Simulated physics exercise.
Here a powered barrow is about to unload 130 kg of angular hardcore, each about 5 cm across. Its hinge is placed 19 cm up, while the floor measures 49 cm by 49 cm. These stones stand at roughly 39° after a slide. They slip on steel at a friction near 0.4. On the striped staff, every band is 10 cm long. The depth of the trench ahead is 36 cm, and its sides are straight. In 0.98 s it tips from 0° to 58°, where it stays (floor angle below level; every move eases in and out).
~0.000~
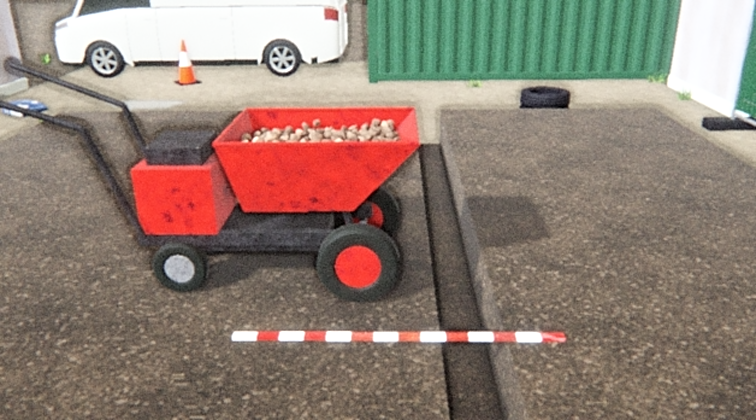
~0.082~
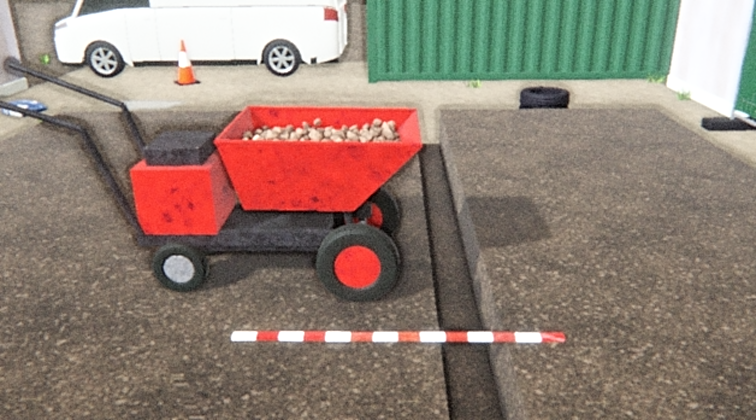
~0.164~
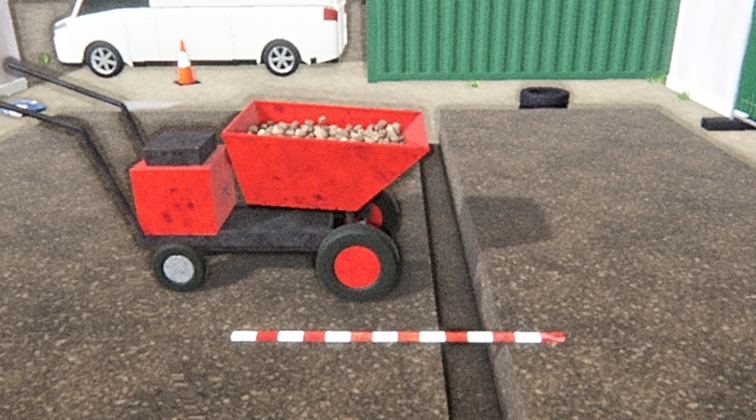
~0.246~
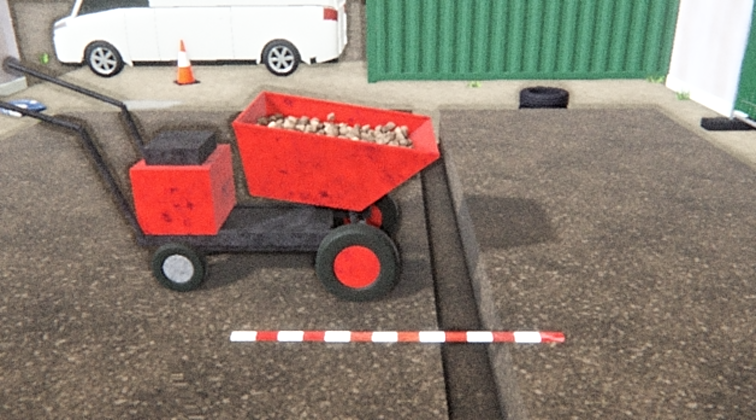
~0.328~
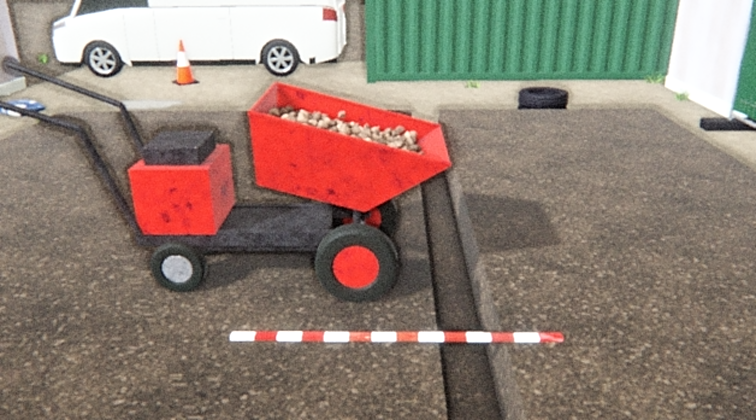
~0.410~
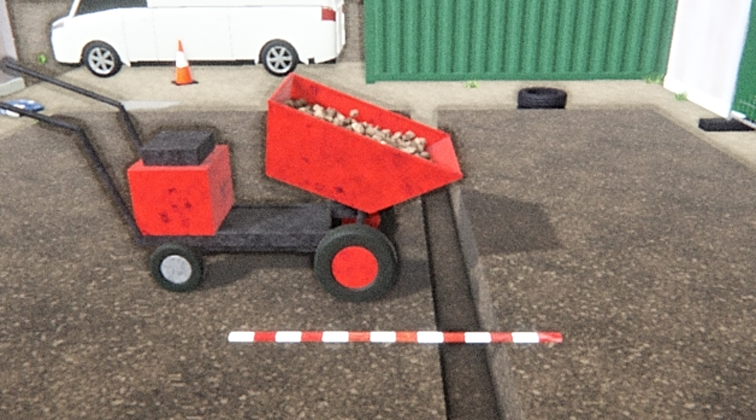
We see a red powered barrow loaded with pale stones standing beside a narrow trench, behind a red-and-white striped staff. Its tray tilts gradually forward to the right, the rear rising and the front lip extending over the trench.
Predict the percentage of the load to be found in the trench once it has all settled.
Roughly 3 percent of the load ends up there.
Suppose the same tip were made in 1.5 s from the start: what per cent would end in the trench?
I'd put it at roughly 5 per cent.
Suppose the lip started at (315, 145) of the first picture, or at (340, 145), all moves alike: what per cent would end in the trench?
About 25 per cent first, then about 35 per cent.
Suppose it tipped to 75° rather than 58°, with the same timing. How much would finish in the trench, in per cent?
Some 0 in a hundred, I'd say.
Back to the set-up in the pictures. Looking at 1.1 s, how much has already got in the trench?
About 0 per cent by then.
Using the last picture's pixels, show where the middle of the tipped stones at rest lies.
The resting stones are centred at roughly (521, 274).
After 0.7 s the floor is at 49°; 100 % in the tray; the foremost stones are at (469, 209).
After 1.1 s the floor is at 58°; 97 % in the tray, 3 % past the trench; the foremost stones are at (518, 261).
After 1.4 s the floor is at 58°; 80 % in the tray, 20 % past the trench; the foremost stones are at (580, 275).
After 3.4 s the floor is at 58°; 68 % in the tray, 3 % in the trench, 29 % past the trench; the foremost stones are at (602, 262).
